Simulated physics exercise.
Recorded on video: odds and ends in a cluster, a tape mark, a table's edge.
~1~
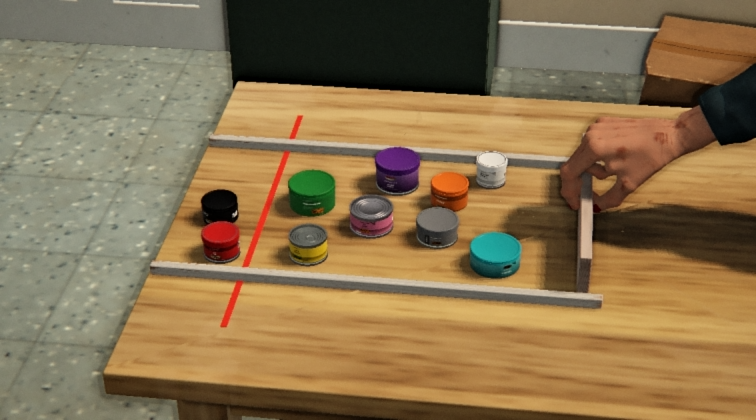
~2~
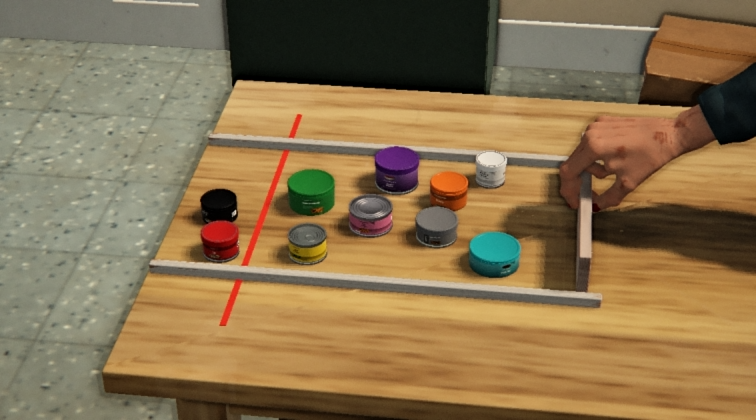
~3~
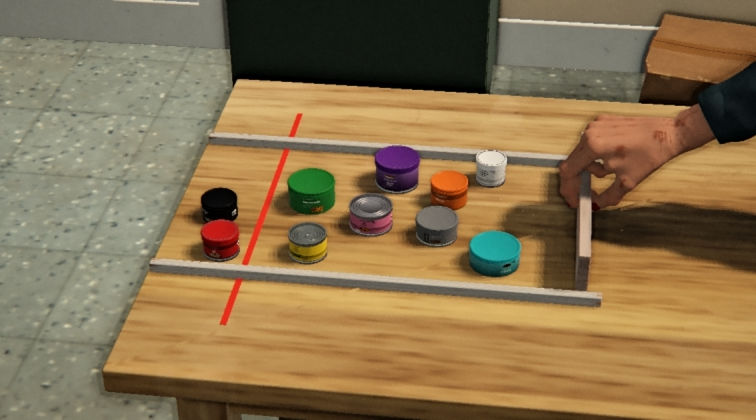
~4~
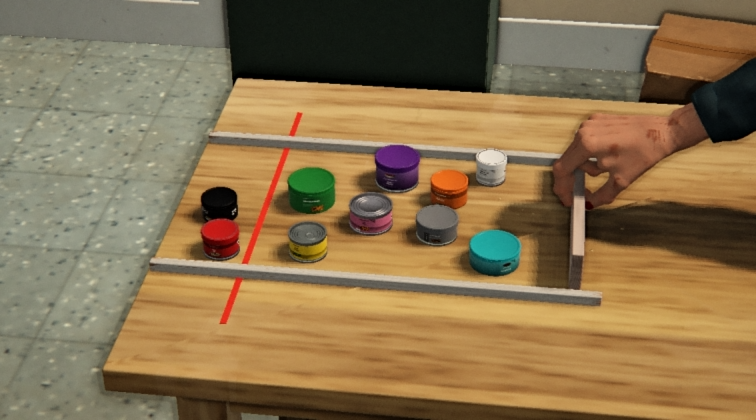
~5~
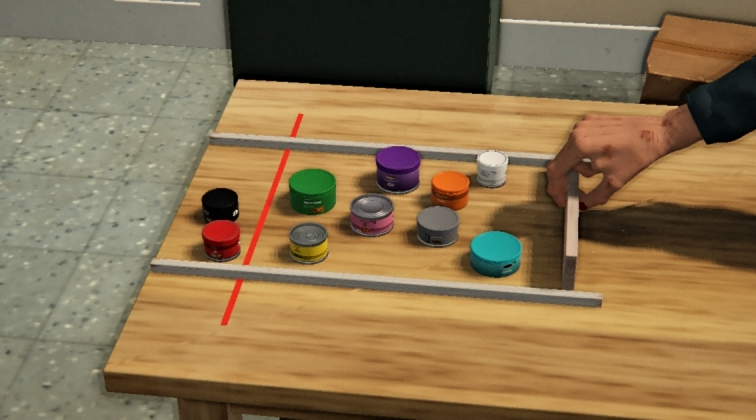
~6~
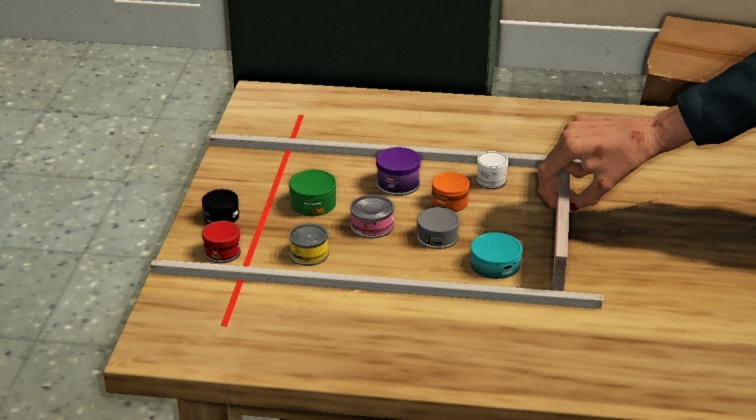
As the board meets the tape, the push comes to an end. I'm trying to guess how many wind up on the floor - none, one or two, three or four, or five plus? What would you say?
The count that drops over the edge is just one or a pair.
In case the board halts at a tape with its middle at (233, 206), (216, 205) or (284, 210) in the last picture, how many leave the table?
5, 5, 0.
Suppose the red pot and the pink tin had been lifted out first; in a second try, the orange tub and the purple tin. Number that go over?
The count is 0 in one try and 2 in the other, in that order.
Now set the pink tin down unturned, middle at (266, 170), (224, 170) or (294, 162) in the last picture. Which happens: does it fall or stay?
One after another, it keeps its place; keeps its place; keeps its place.
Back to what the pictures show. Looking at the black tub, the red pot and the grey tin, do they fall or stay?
Black tub - goes, red pot - goes, grey tin - stays.
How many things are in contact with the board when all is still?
Contact count: 4.
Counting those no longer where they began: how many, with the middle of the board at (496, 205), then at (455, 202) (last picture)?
2 and 4.
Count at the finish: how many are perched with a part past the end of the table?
0 is the number.
Soon after, none off yet; black tub at rest near (221, 208); red pot at rest near (222, 242); green tub at rest near (313, 193).
After that, none off yet; black tub at rest near (221, 208); red pot at rest near (222, 242); green tub moving near (305, 190).
And then, none off yet; black tub moving near (215, 207); red pot displaced about its own width near (198, 242); green tub displaced about its own width near (254, 185).
In the end, the number that fall off is one or two; gone, red pot and black tub.
